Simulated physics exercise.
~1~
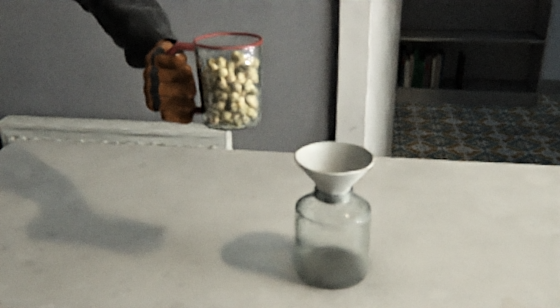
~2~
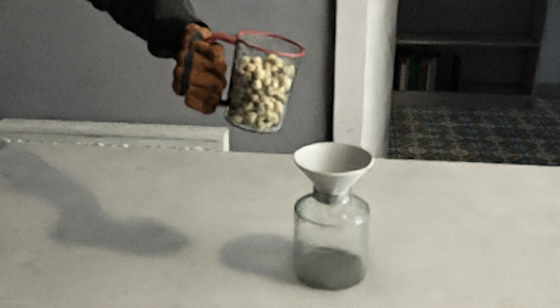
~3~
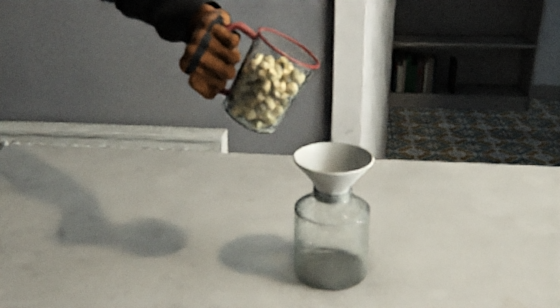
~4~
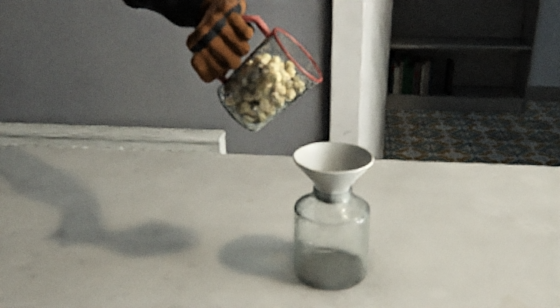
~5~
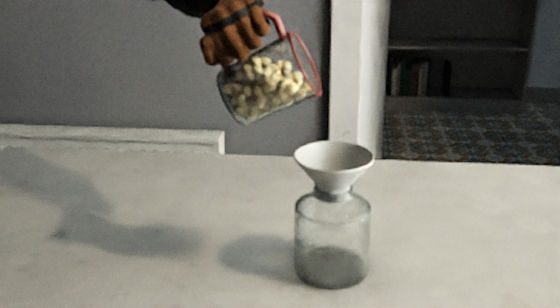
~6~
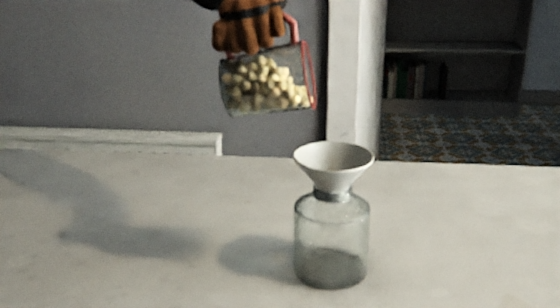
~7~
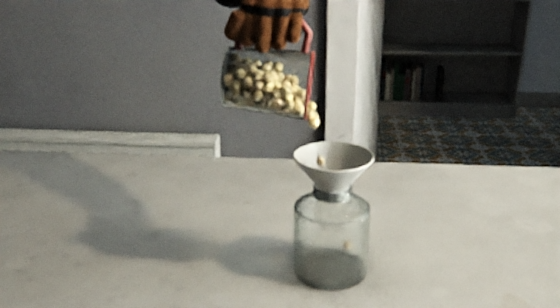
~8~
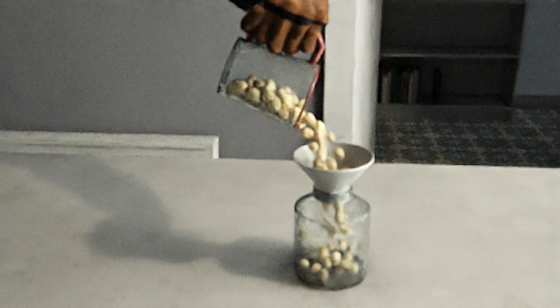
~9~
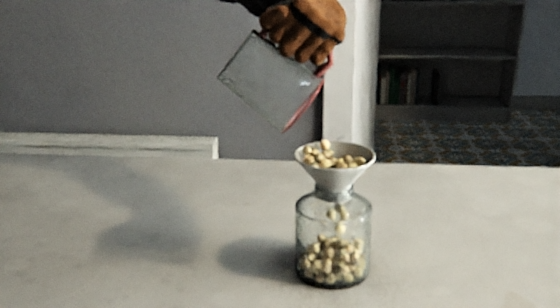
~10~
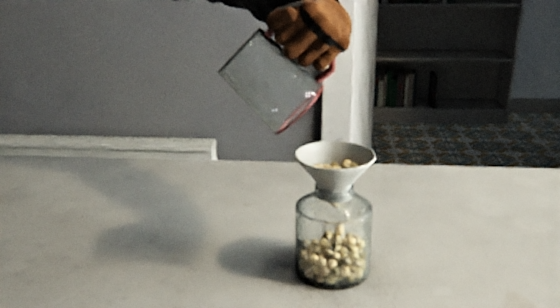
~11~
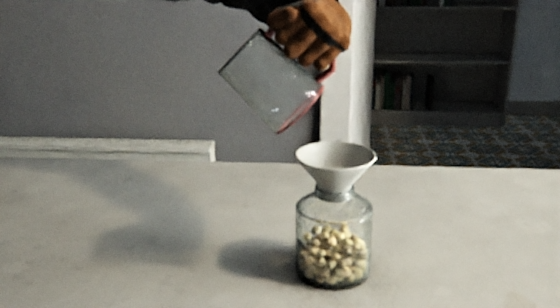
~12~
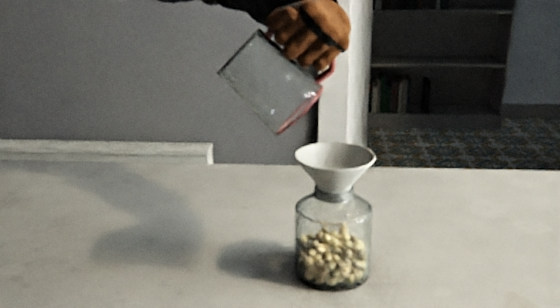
Gloved hand tipping a glass cup of pale nuts through a white funnel, the nuts all settling in the glass jar below.
